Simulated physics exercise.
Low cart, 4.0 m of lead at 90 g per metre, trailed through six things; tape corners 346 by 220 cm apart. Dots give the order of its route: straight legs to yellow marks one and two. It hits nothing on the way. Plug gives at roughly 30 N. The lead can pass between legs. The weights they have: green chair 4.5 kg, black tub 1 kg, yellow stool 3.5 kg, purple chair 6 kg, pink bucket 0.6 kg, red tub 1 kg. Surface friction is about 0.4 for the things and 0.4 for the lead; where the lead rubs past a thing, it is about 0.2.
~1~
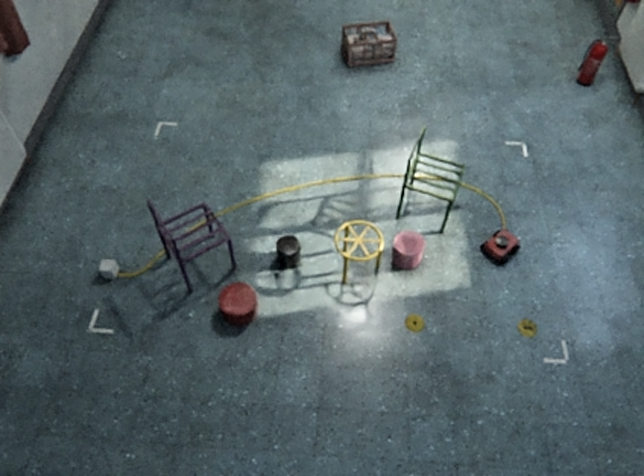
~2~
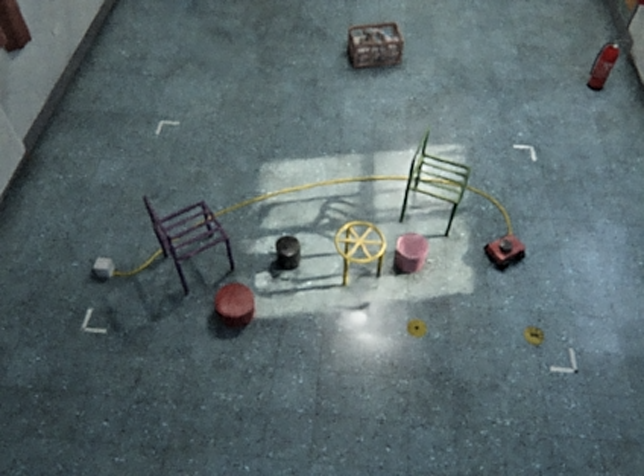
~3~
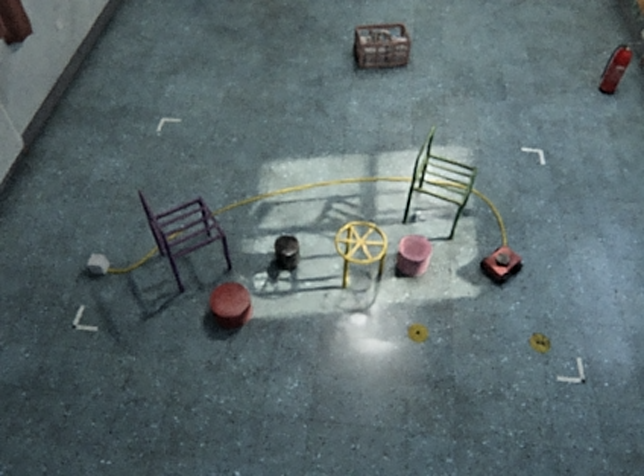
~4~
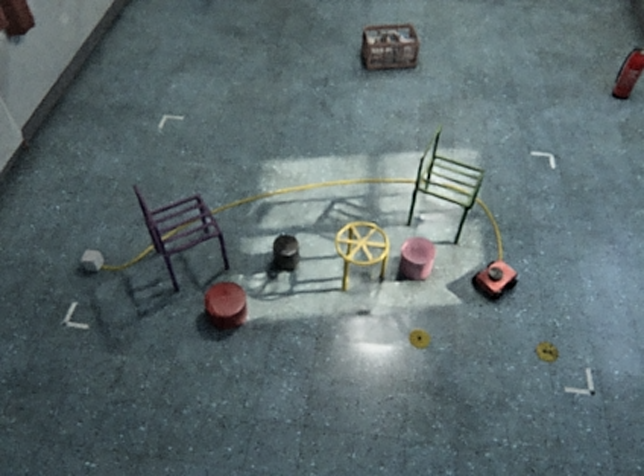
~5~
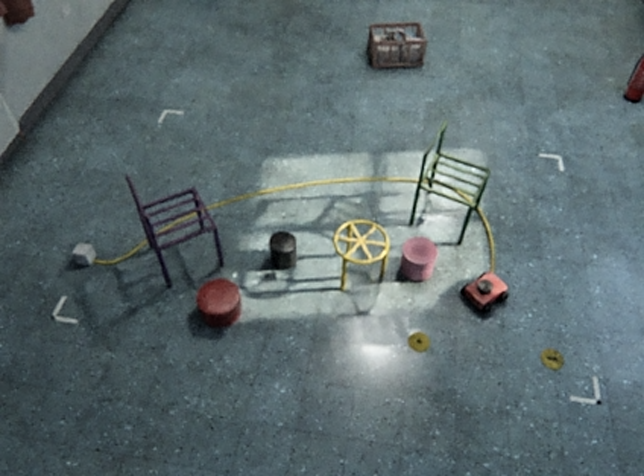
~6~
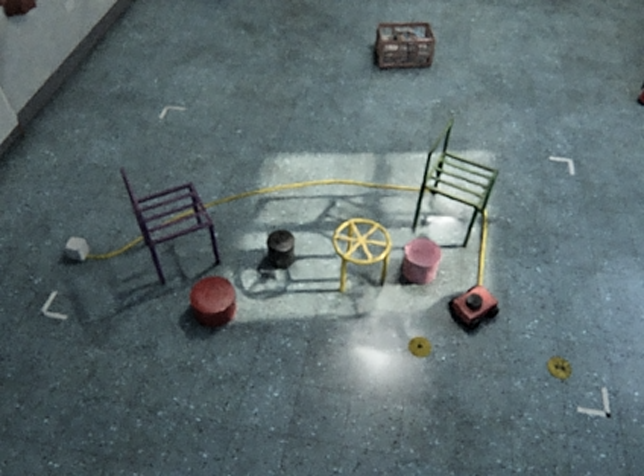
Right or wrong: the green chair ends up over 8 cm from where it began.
Right.
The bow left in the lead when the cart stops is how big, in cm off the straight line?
At the end the lead strays roughly 110 cm from the straight line.
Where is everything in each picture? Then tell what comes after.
Shows, green chair (435, 175); marks (415, 323) (528, 328); lead runs through (326, 182) (497, 207); cart (503, 246), in the first frame.
Shows, lead runs through (328, 183) (503, 211); cart (508, 251), in the second frame.
Shows, lead runs through (331, 183) (501, 222); cart (504, 264), in the third frame.
Shows, lead runs through (334, 183); cart (498, 279), in the fourth frame.
Shows, lead runs through (335, 181); cart (489, 292), in the fifth frame.
Shows, green chair (460, 177); lead runs through (339, 182) (482, 257); cart (478, 306), in the sixth frame.
Next, cart at (439, 329), 6 N at the fixed end; green chair 6 cm off its start.
Then, cart at (455, 350), 2 N at the fixed end; green chair 14 cm off its start.
After that, cart at (514, 358), 2 N at the fixed end; green chair 14 cm off its start at (447, 187).
Later, cart at (556, 359), 11 N at the fixed end; green chair 15 cm off its start.
At the end, cart at (556, 359), 11 N at the fixed end; green chair 15 cm off its start at (446, 188).
